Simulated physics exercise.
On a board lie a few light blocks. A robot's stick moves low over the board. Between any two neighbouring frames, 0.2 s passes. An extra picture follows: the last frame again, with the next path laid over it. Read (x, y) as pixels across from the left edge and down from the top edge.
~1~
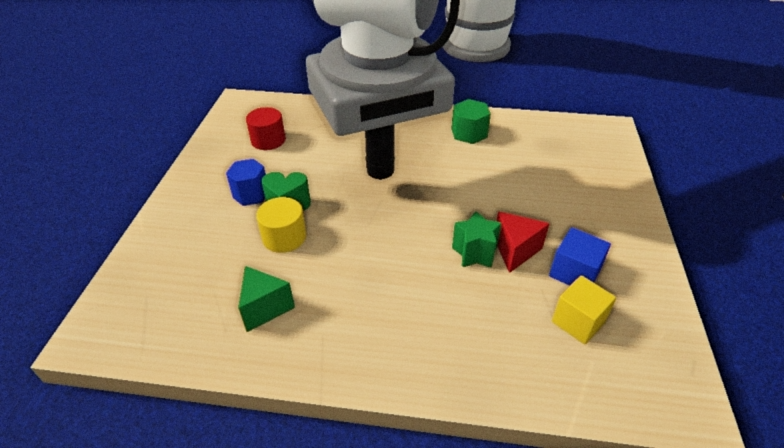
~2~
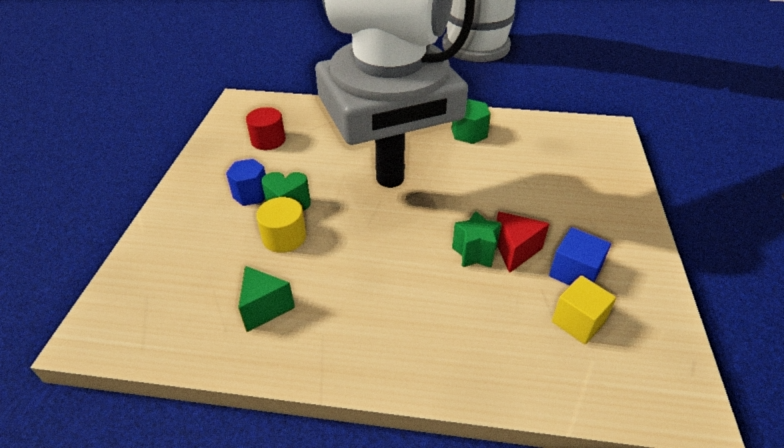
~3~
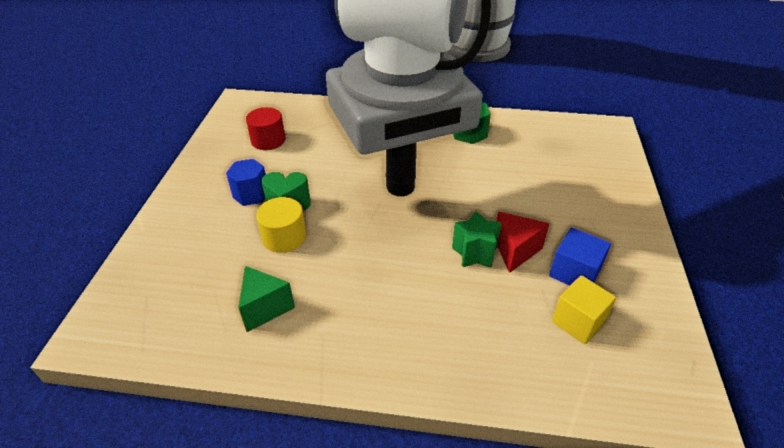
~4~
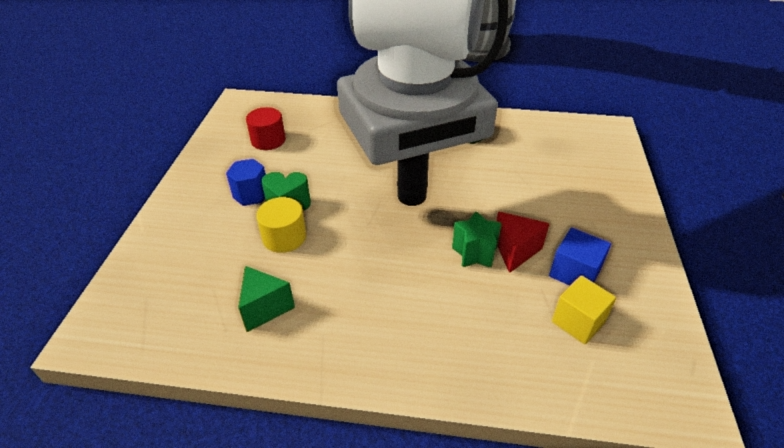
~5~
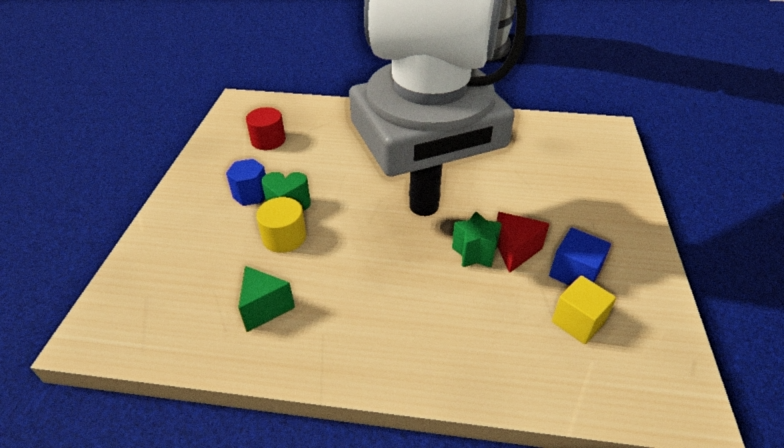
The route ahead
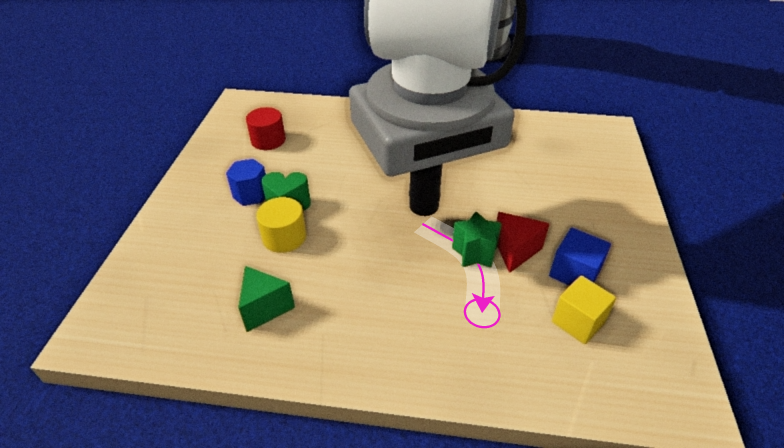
On a wooden board, a robot's stick moves toward a green star block without touching it.
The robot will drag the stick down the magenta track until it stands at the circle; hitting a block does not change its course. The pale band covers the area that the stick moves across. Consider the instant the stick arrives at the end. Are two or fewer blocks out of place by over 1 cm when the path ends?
The answer is yes.
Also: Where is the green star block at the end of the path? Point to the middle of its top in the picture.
At the end it should sit near (524, 270).
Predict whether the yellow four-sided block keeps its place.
The yellow four-sided block is left alone.
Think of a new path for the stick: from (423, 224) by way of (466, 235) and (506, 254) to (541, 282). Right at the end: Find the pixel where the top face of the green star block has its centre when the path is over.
The answer is (507, 257).
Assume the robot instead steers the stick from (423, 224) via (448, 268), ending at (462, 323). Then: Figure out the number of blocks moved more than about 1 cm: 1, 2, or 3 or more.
Here I'd predict a lone block moving more than 1 cm.
Drawn move, from (423, 224) via (459, 244) and (482, 275), ending at (482, 313).
What follows on the original path. One third of the way, stick (461, 227); green star block (488, 235); red triangular block (526, 227).
Two thirds of the way, stick (485, 258); green star block (520, 262), turned 25° anticlockwise; red triangular block (536, 230), turned 20° anticlockwise.
At the end, stick (485, 296); green star block (524, 270), turned 60° anticlockwise; red triangular block (536, 230), turned 20° anticlockwise; yellow four-sided block still.
